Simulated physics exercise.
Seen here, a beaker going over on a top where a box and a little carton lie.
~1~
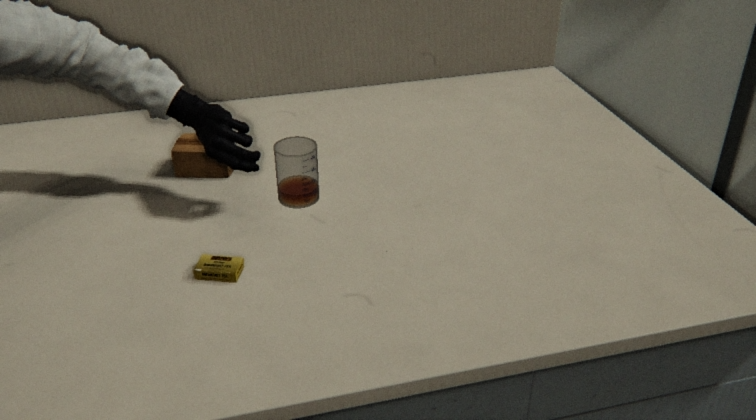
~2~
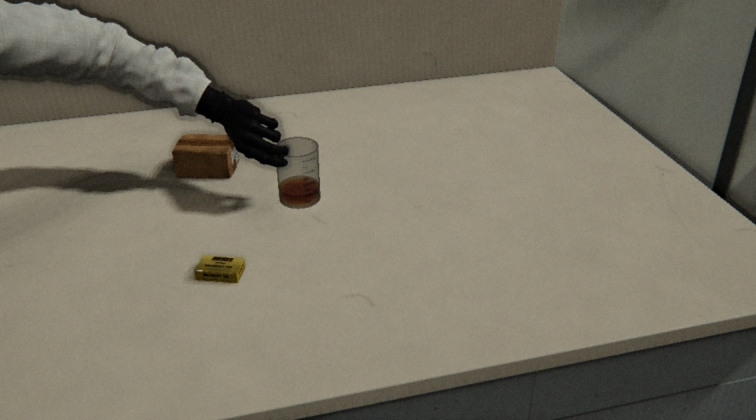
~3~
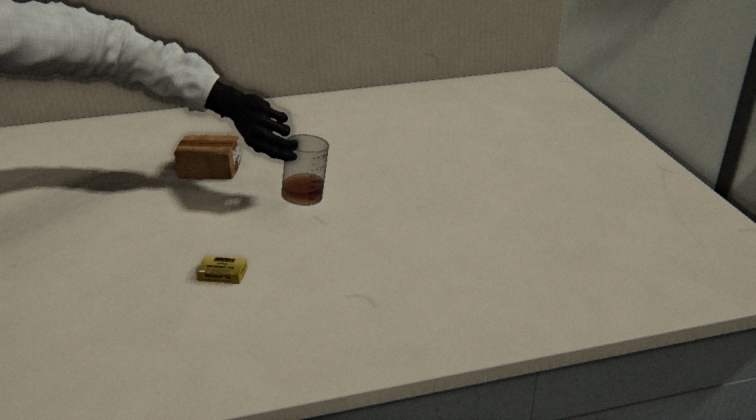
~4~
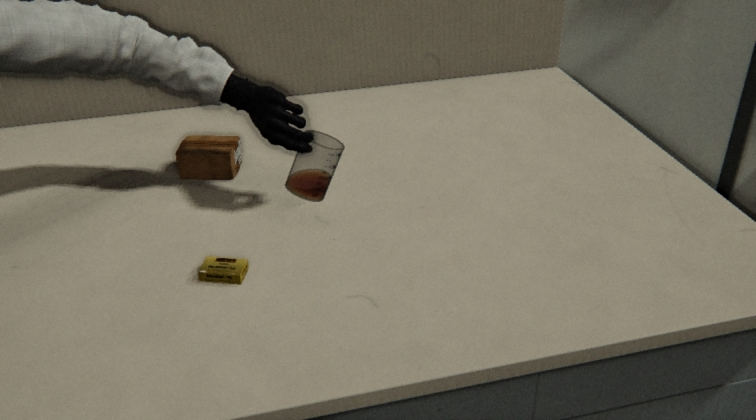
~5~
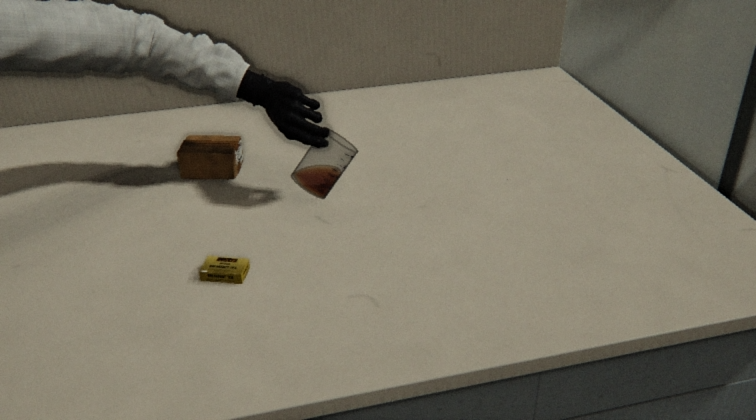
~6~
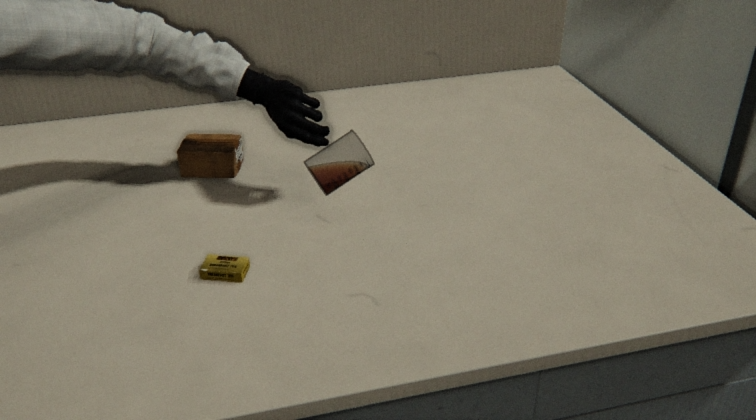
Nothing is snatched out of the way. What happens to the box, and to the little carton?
The box stays dry and the little carton stays dry.
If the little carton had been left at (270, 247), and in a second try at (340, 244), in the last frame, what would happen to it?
In the first try it escapes; in the second it stays dry.
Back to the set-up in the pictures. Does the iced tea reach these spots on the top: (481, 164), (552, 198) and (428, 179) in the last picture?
The first is in the puddle; the next clear of it; the last in the puddle.
A moment on, the puddle covers about as much as a plate; the box is untouched; the little carton is untouched.
When it is over, the puddle covers about as much as a plate; the box is untouched; the little carton is untouched.
